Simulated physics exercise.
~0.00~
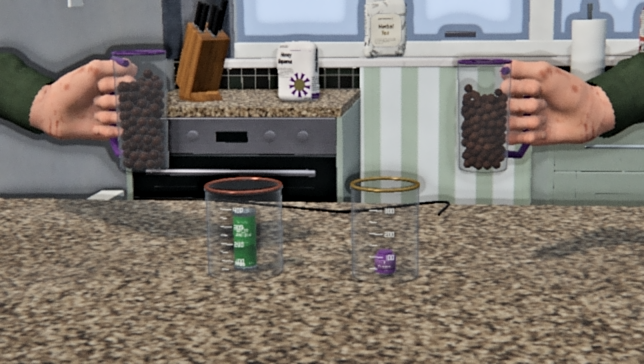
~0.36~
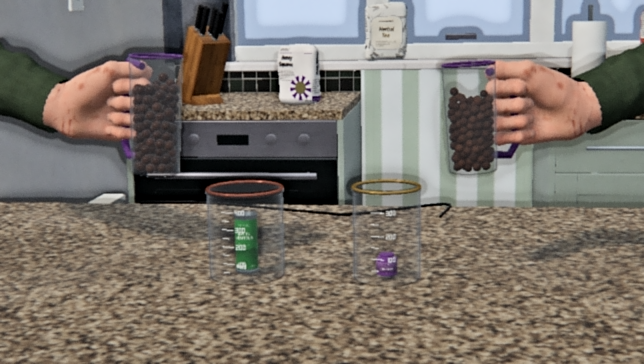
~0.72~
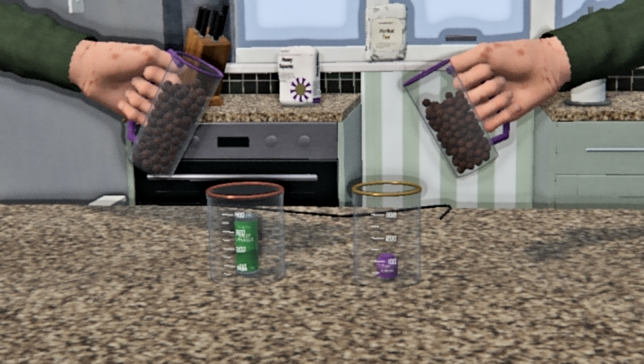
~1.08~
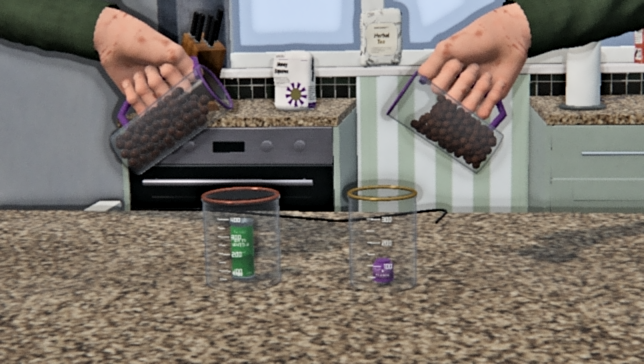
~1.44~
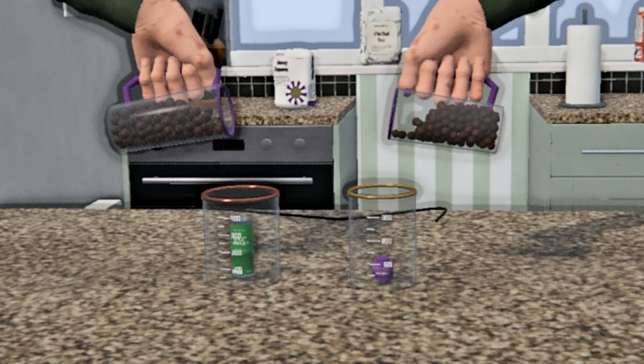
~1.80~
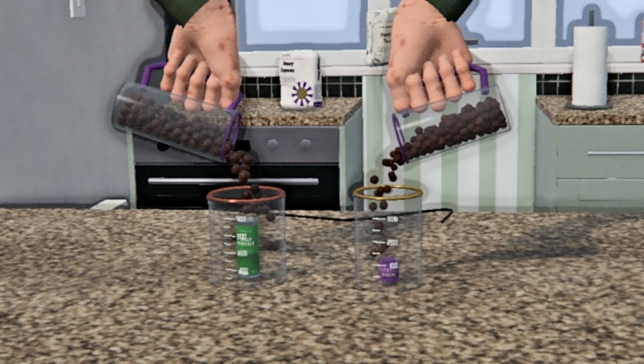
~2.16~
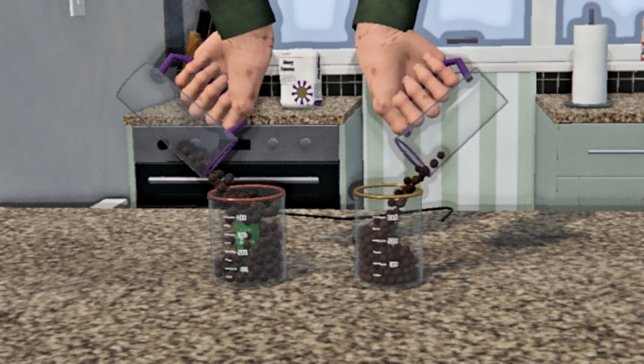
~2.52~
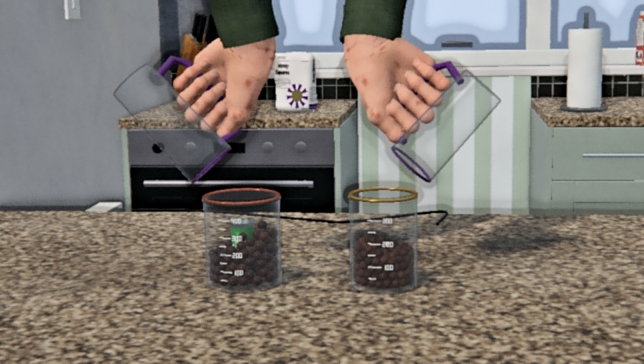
Two hands tip cups of brown balls into beakers, covering the purple object but not the green.
